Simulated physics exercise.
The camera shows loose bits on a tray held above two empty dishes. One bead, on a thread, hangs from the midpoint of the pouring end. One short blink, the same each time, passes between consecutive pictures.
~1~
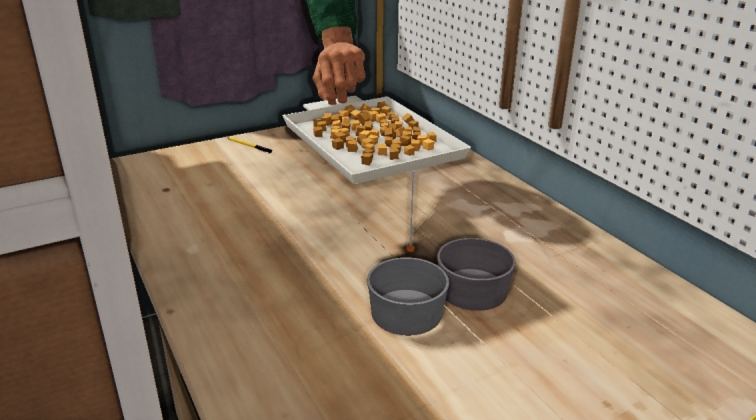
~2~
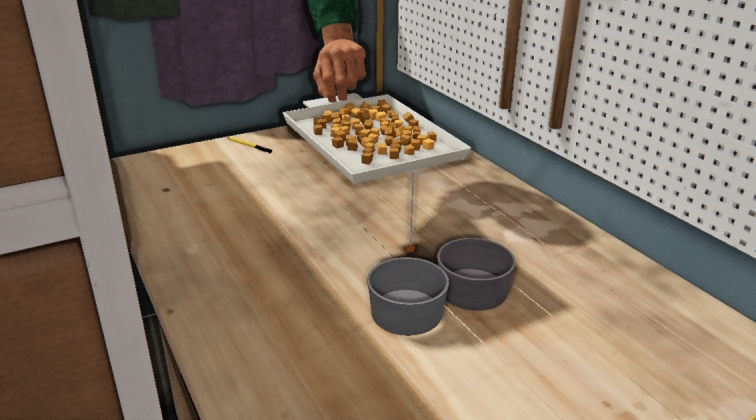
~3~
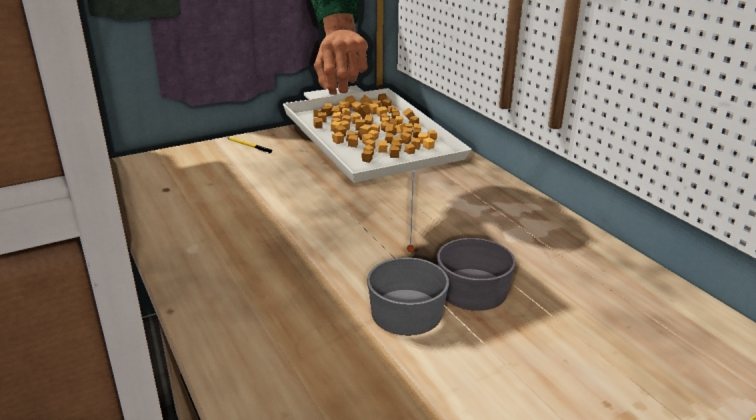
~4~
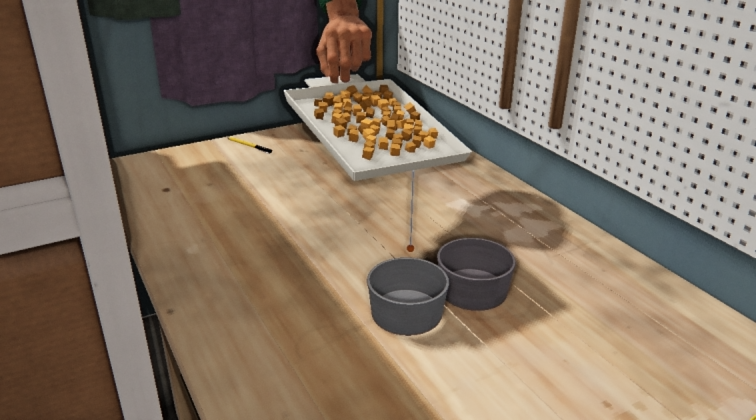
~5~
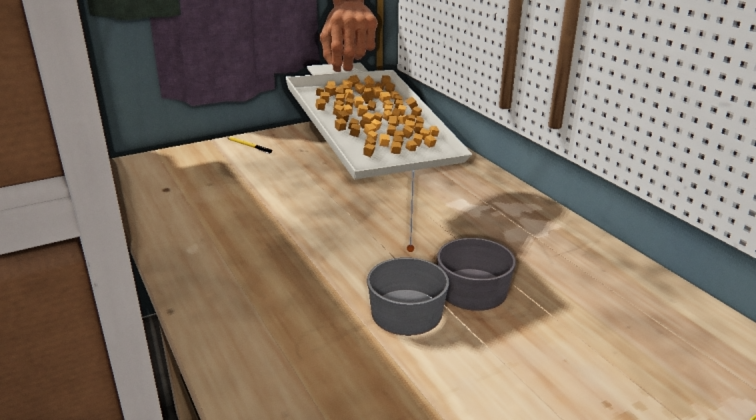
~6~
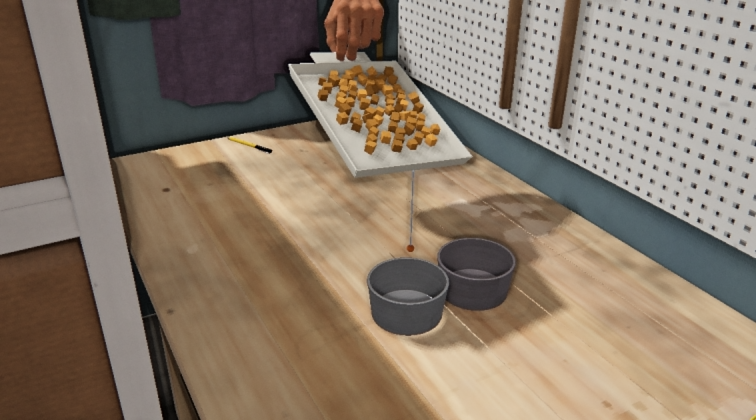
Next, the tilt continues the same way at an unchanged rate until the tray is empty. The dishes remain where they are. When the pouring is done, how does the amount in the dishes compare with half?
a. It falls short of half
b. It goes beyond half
It goes beyond half (b).
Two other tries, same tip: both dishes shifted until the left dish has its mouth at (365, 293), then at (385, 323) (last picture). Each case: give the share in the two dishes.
40 %, then 20 %.
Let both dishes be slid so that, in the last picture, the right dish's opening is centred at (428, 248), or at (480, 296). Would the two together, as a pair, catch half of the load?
For the two places in order: A minority share, a minority share.
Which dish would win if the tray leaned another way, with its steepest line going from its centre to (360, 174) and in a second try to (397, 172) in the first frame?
Record: Try 1, the dish at the left; try 2, the dish at the left.
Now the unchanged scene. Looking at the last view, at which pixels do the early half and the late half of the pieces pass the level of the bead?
First close to (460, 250), next close to (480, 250).
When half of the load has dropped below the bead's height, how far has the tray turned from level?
It is at around 120 degrees.
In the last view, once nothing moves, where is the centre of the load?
Roughly at pixel (477, 288).
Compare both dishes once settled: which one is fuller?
The fuller one is the right side.
Shortly afterwards, tray tipped steeply; the whole lot on the tray.
Next, tray tipped past a quarter turn; all but a few on the tray; only a few in the left dish; only a few outside both; only a few in the air.
Some moments later, tray tipped past a quarter turn; a little in the left dish; near two thirds in the right dish; near a quarter outside both.
In the end, tray tipped past a quarter turn; a little in the left dish; near two thirds in the right dish; near a quarter outside both.
